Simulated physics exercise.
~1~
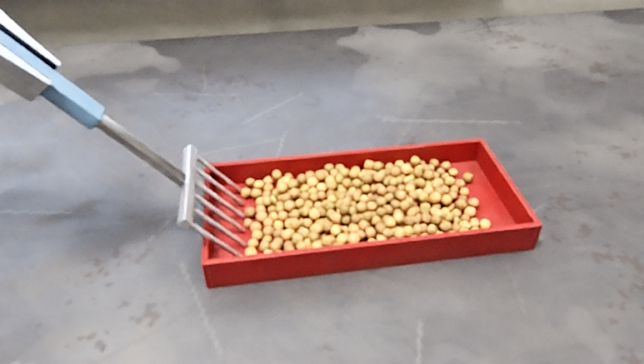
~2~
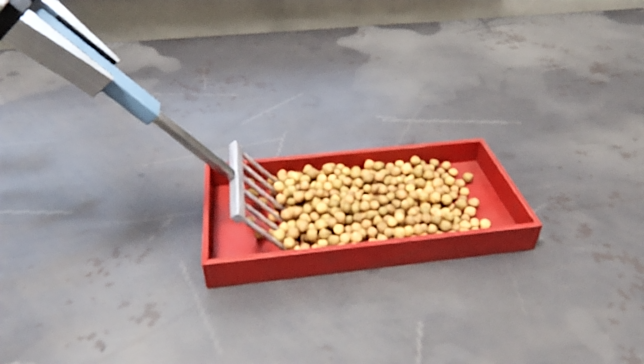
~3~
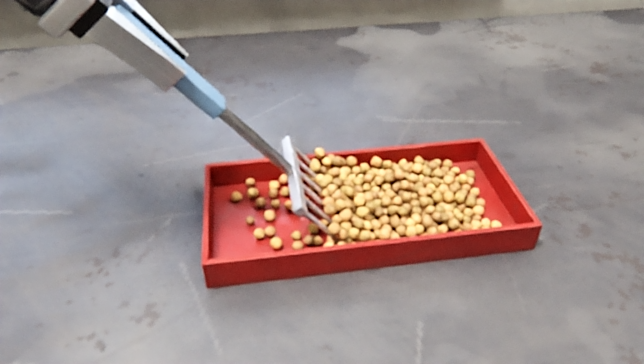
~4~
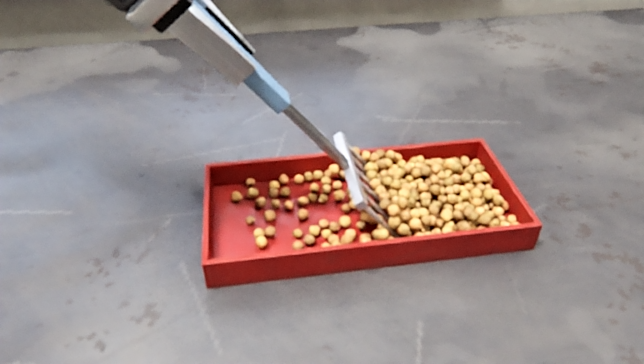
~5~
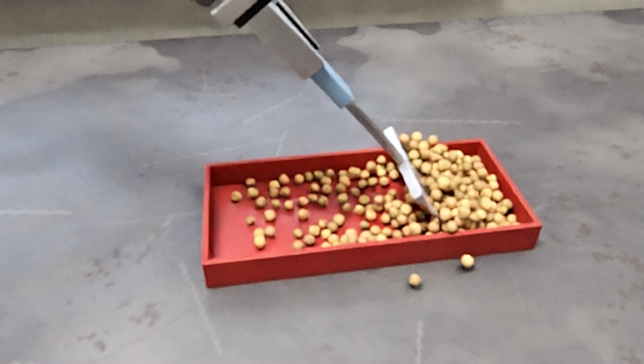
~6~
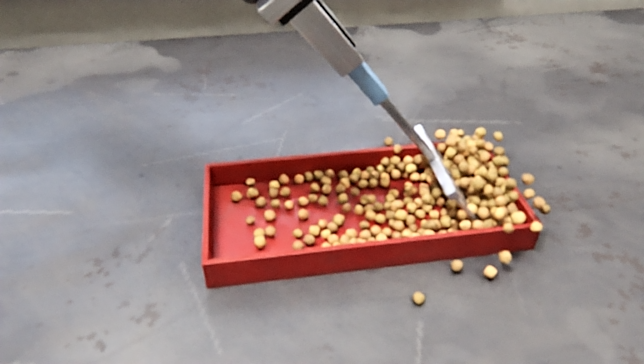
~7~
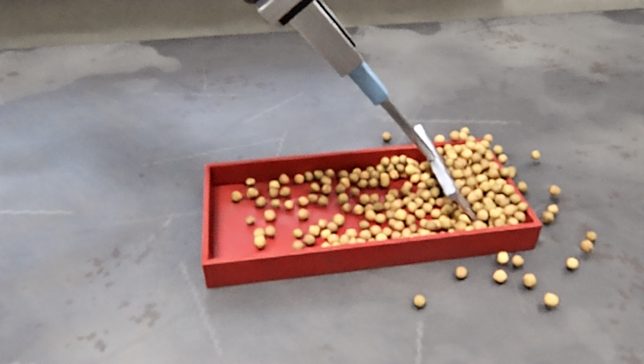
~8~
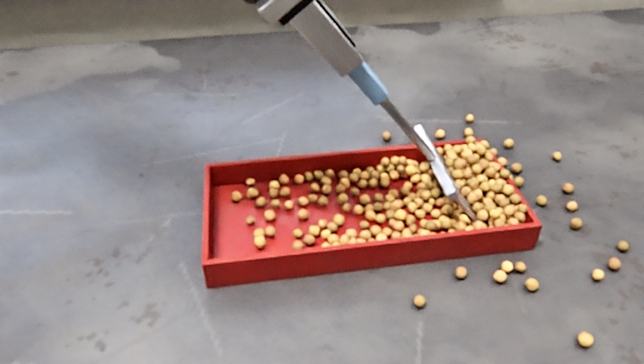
On a grey tabletop, a robot arm dragged a metal fork rightward through a shallow red tray of dried chickpeas, leaving some behind its teeth and heaping the rest at the right end, where a small share spilled over and scattered across the table.
